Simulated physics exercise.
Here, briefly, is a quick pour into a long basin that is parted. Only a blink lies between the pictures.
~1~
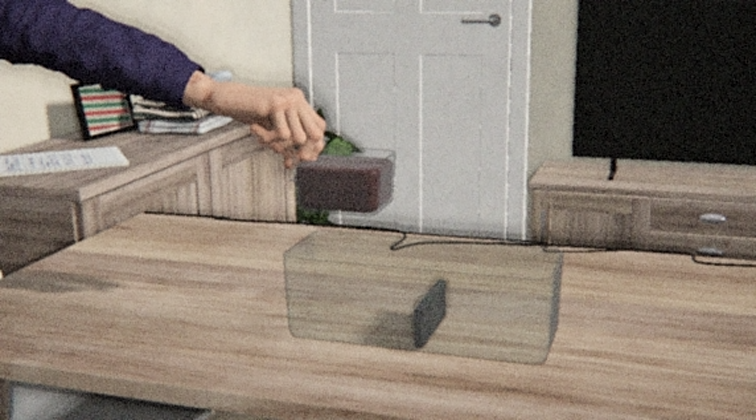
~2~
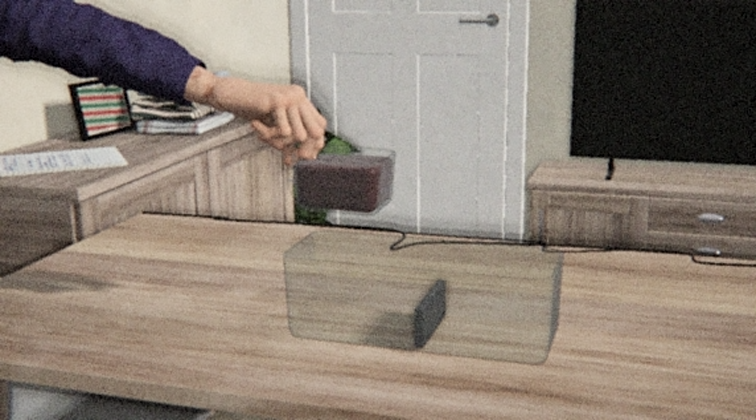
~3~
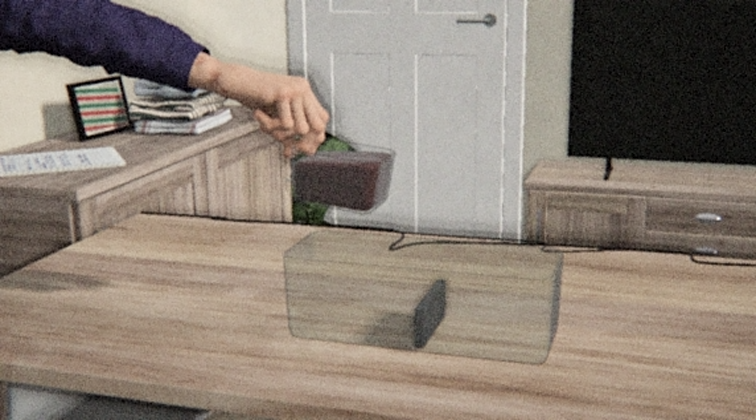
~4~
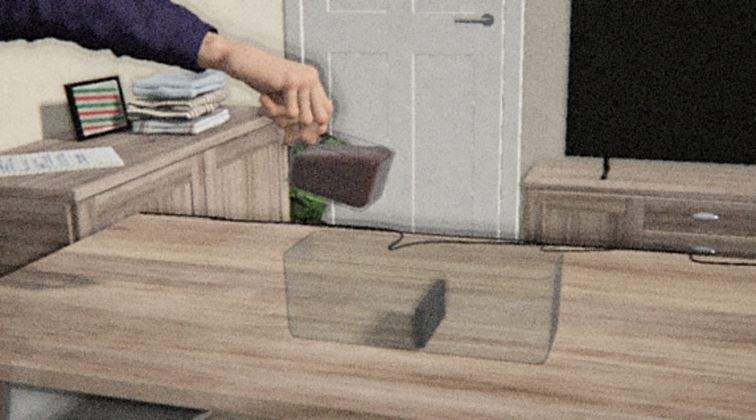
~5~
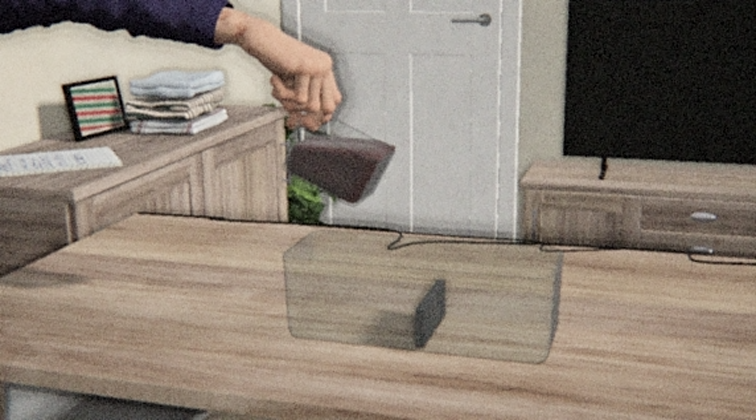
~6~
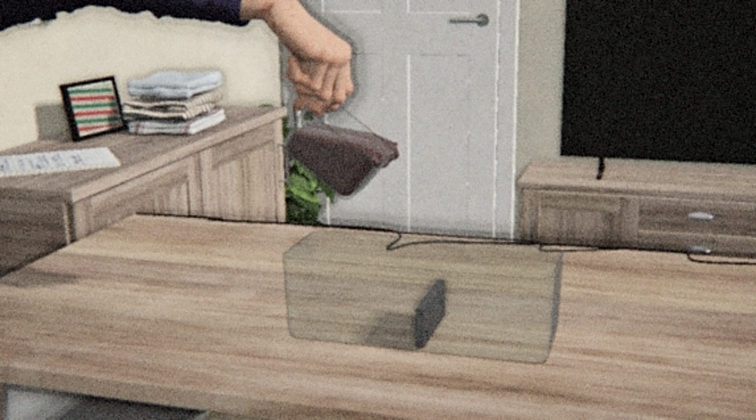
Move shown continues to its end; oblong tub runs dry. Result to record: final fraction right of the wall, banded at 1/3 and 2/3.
Fraction right of wall: Over 2/3.
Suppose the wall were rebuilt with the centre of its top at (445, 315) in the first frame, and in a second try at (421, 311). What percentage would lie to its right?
It would come to roughly 60 per cent the first time and roughly 70 per cent the second.
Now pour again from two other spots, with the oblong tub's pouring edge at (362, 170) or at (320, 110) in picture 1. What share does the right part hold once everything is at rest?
The first start yields 65 per cent, the second 20 per cent.
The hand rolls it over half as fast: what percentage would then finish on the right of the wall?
About 90 per cent.
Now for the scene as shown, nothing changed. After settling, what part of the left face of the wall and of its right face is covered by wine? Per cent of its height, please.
Left: About 10; right: About 40.
A moment on, the tilt is 101° and 36 per cent is still to pour, 3 is left of the wall and 8 right of it.
Next, the tilt is 104° and 4 per cent is still to pour, 3 is left of the wall and 79 right of it.
Then the tilt is 104° and 0 per cent is still to pour, 10 is left of the wall and 70 right of it.
Later the tilt is 104° and 0 per cent is still to pour, 18 is left of the wall and 77 right of it.
Finally, 19 per cent lies left of the wall, 77 right of it and 4 outside.
